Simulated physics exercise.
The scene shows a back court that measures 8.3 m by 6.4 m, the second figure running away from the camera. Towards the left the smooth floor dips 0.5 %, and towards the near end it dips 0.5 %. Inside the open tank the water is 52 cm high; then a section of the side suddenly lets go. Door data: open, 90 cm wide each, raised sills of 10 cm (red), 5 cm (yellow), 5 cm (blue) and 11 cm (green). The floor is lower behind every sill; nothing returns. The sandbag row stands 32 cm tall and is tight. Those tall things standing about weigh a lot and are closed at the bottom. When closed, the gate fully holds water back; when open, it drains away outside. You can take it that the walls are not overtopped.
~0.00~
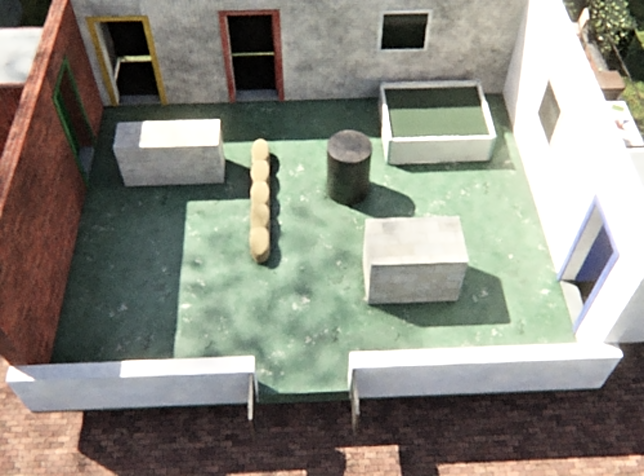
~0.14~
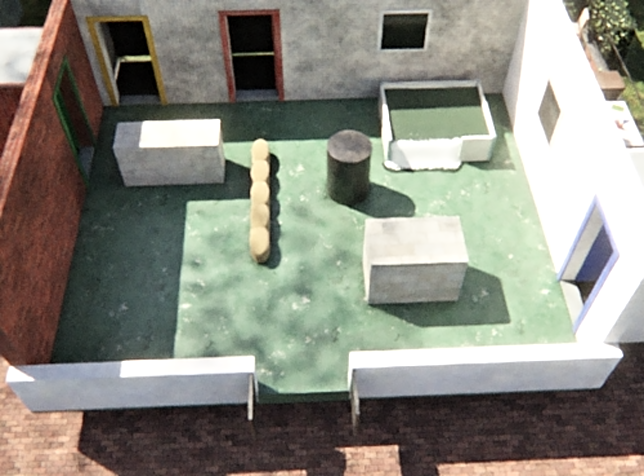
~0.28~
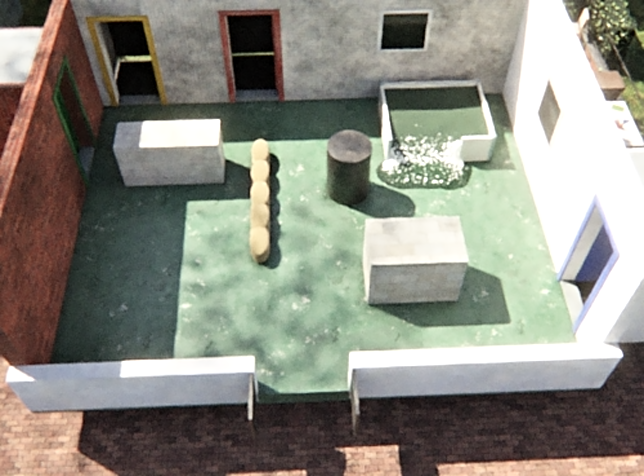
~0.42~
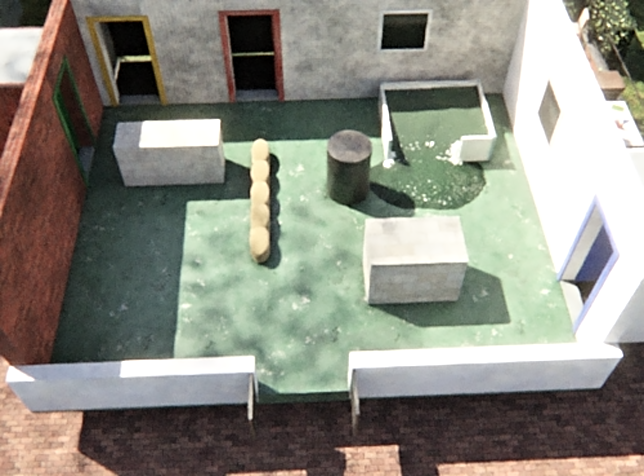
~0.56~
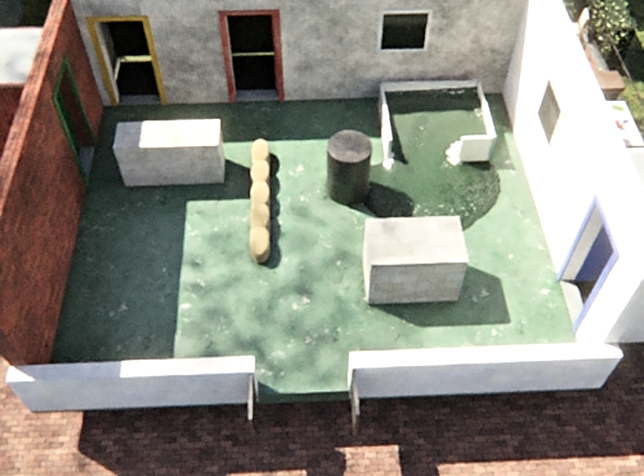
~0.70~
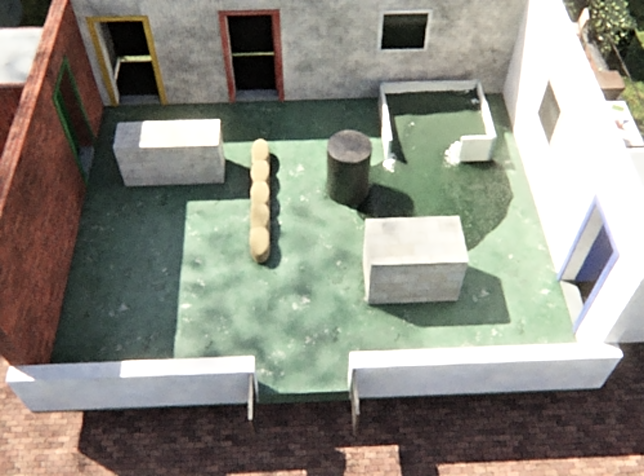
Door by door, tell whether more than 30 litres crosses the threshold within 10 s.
At the end, the red door falls short of the limit. The yellow door falls short of the limit. The blue door surpasses the limit. The green door falls short of the limit.
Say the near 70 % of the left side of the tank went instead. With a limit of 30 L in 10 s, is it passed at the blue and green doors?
Result: Blue limit not passed, green limit not passed.
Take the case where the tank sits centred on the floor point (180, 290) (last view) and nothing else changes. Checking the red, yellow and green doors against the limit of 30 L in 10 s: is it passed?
Compared with that limit, red falls short, yellow overshoots and green falls short.
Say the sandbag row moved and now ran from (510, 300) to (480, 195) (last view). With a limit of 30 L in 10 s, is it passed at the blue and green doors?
Against the limit, the blue door stays within it and the green door stays within it.
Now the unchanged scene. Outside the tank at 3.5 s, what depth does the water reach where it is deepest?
Roughly 20 cm.
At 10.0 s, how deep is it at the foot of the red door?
Around 2.0 cm there.
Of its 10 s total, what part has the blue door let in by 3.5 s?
By then it's near 30% of the total.
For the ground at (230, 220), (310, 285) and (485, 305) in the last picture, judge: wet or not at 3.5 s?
Untouched, soaked, soaked.
After 1.4 s water covers 15 % of the floor and is deepest (30 cm) near (414, 251); red door not reached, yellow door not reached, blue door not reached, green door not reached.
After 2.2 s water covers 25 % of the floor and is deepest (27 cm) near (393, 252); red door not reached, yellow door not reached, blue door 7 cm at the sill, 0 L in, green door not reached.
After 3.5 s water covers 40 % of the floor and is deepest (20 cm) near (570, 326); red door not reached, yellow door not reached, blue door 11 cm at the sill, 20 L in, green door not reached.
After 6.0 s water covers 60 % of the floor and is deepest (12 cm) near (582, 366); red door 3 cm at the sill, 0 L in, yellow door not reached, blue door 8 cm at the sill, 58 L in, green door not reached.
After 10.0 s water covers 80 % of the floor and is deepest (9 cm) near (45, 389); red door 2 cm at the sill, 0 L in, yellow door not reached, blue door 5 cm at the sill, 66 L in, green door 1 cm at the sill, 0 L in.
